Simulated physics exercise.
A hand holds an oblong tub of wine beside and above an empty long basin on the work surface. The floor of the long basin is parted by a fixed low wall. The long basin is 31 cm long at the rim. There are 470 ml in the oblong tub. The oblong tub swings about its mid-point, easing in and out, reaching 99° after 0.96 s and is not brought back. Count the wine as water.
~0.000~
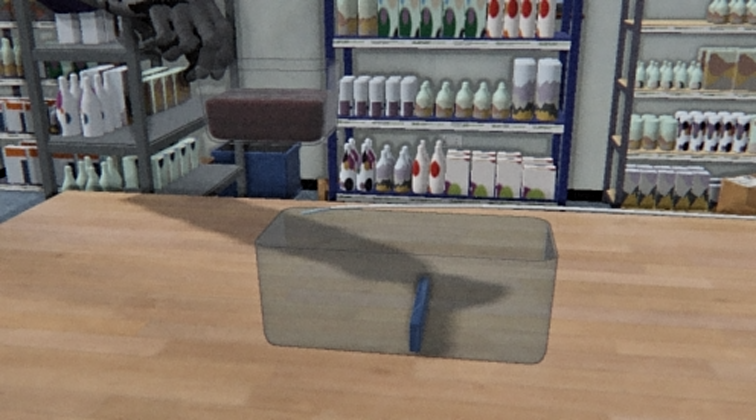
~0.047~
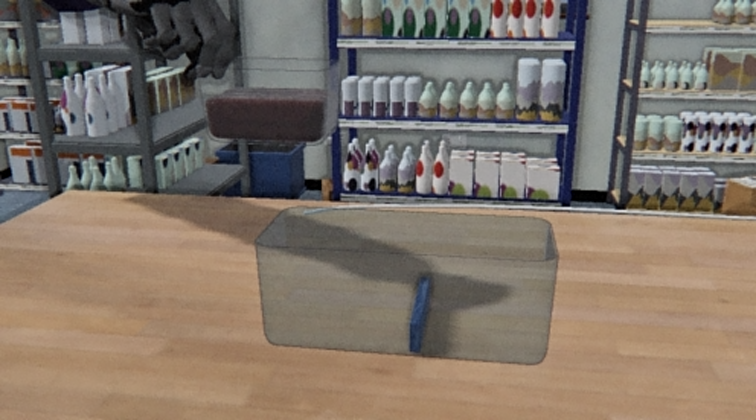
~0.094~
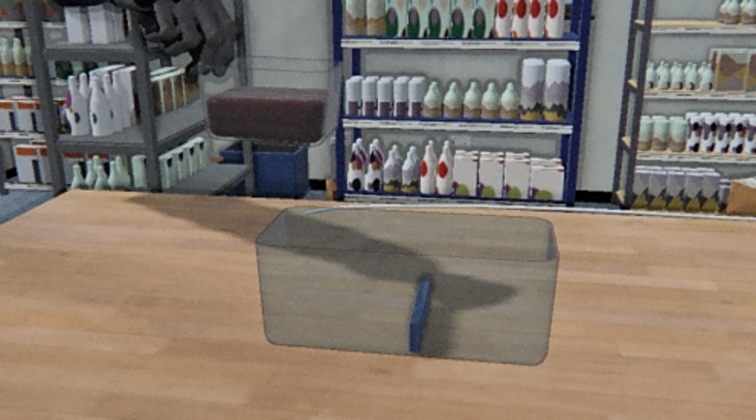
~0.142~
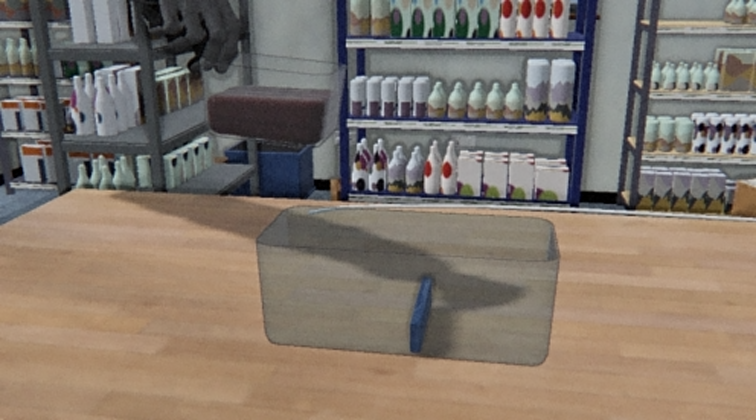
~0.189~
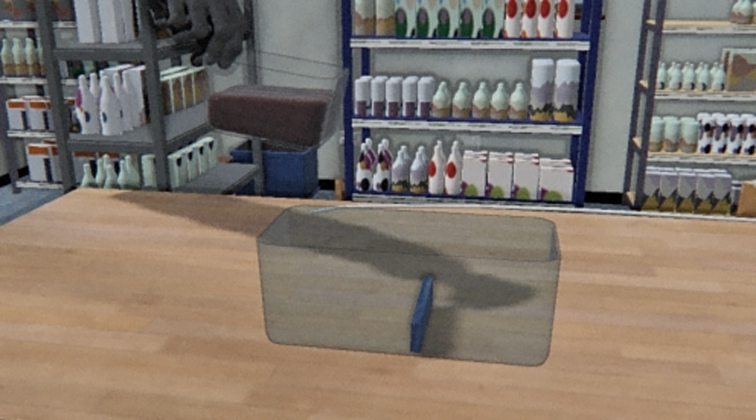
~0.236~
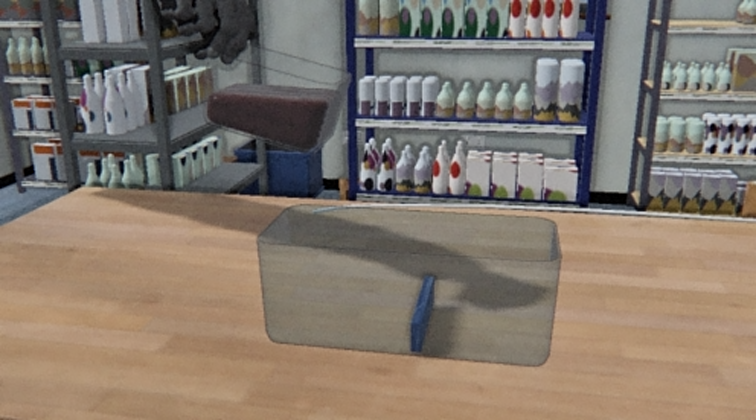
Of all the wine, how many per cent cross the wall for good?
Roughly 4 per cent is past the wall.
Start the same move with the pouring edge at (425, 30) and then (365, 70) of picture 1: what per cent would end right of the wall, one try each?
In turn about 90 and 50 per cent.
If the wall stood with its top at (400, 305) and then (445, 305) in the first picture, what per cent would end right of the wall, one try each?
First 35, then 15 per cent.
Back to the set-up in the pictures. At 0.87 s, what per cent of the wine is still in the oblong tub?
Some 16 per cent.
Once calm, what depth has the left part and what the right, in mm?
Some 22 mm on the left and 0 mm on the right.
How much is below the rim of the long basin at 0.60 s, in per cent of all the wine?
Some 4 per cent.
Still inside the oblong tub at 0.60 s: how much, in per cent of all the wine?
About 62 per cent.
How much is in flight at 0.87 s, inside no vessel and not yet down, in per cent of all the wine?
Some 12 per cent.
After 0.60 s the tilt is 69° and 62 per cent is still to pour, 4 is left of the wall and 0 right of it.
After 0.87 s the tilt is 97° and 16 per cent is still to pour, 71 is left of the wall and 1 right of it.
After 1.15 s the tilt is 99° and 2 per cent is still to pour, 90 is left of the wall and 4 right of it.
After 1.46 s the tilt is 99° and 0 per cent is still to pour, 95 is left of the wall and 4 right of it.
In the end 95 per cent lies left of the wall, 4 right of it and 1 outside.
